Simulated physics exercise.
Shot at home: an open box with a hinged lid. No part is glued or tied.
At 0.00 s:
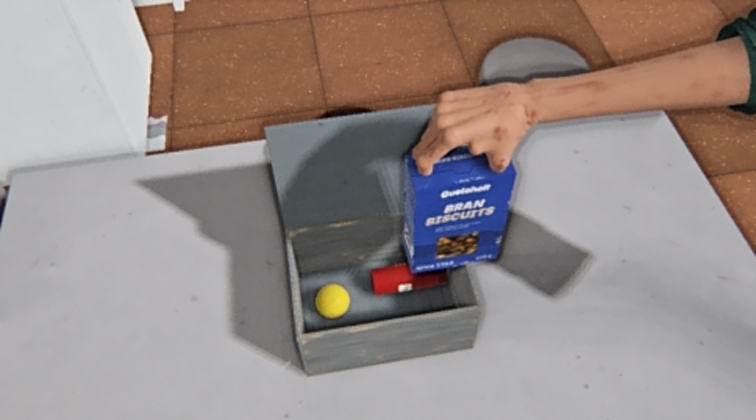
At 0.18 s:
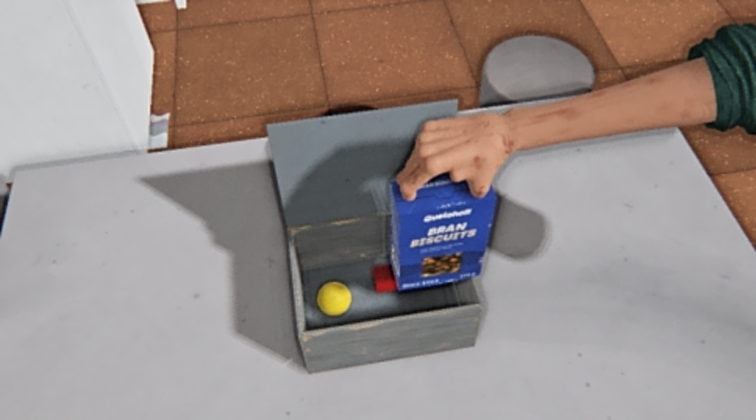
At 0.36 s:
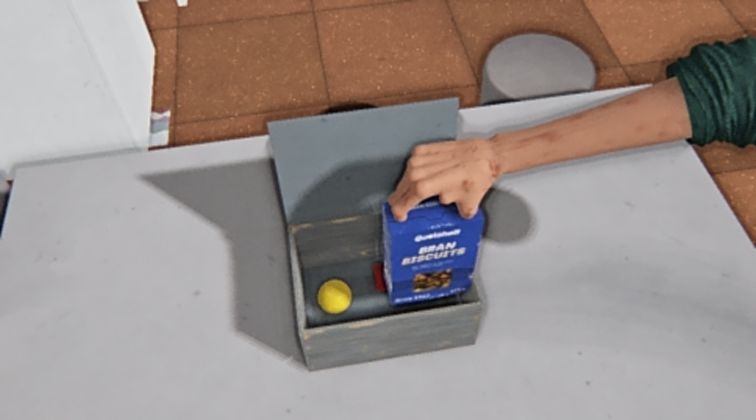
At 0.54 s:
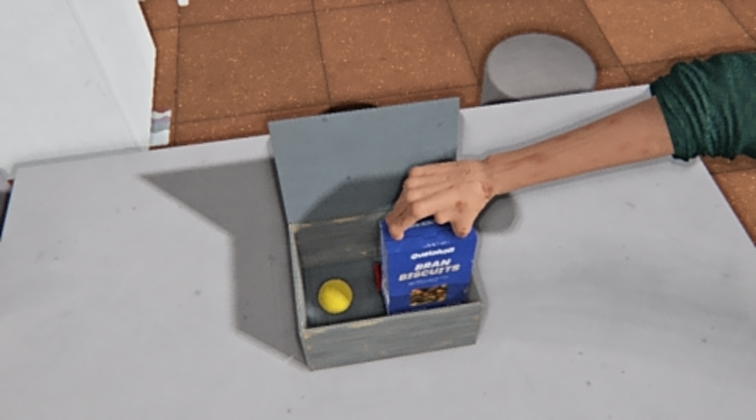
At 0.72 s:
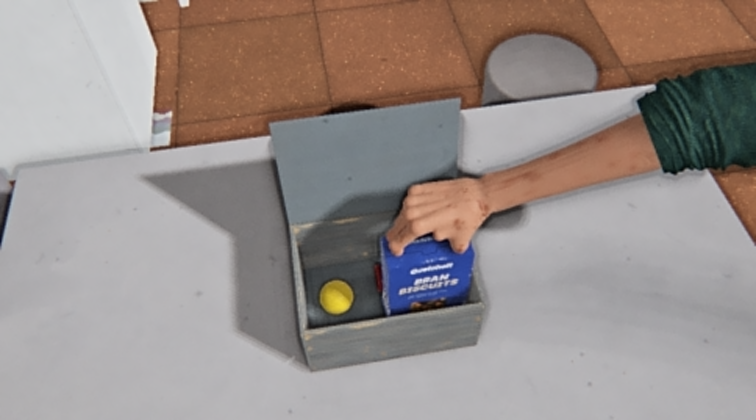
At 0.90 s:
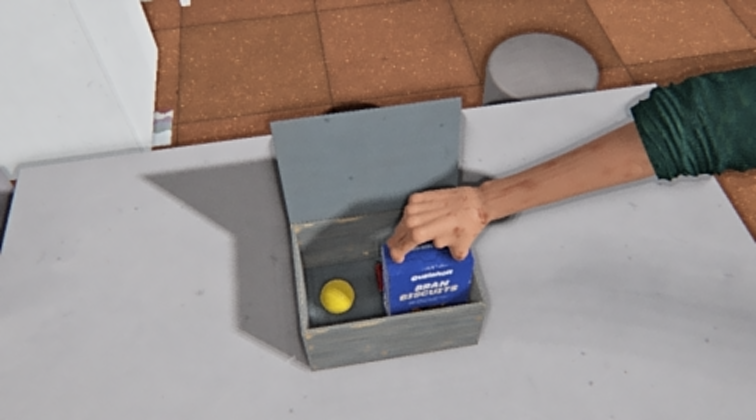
The video shows a hand lowering a blue packet of bran biscuits into the right side of an open gray box with a hinged lid, beside a red object, while a yellow lemon sits at the left inside.
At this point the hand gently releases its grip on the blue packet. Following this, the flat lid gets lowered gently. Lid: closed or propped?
The lid is not fully lowered.
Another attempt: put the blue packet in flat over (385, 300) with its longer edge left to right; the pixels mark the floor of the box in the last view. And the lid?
Put it in like that and the lid gets all the way down.
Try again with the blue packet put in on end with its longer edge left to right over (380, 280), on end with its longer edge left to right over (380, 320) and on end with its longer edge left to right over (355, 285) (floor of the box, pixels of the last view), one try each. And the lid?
The lid stays partly open the first time, stays partly open the second time and stays partly open the third time.
After 2.30 s, lid 72° above the rim.
After 2.80 s, lid 35° above the rim.
At rest (6.5 s), lid 31° above the rim; all 3 in place. Seen from the same camera at the end, blue packet near (425, 285).
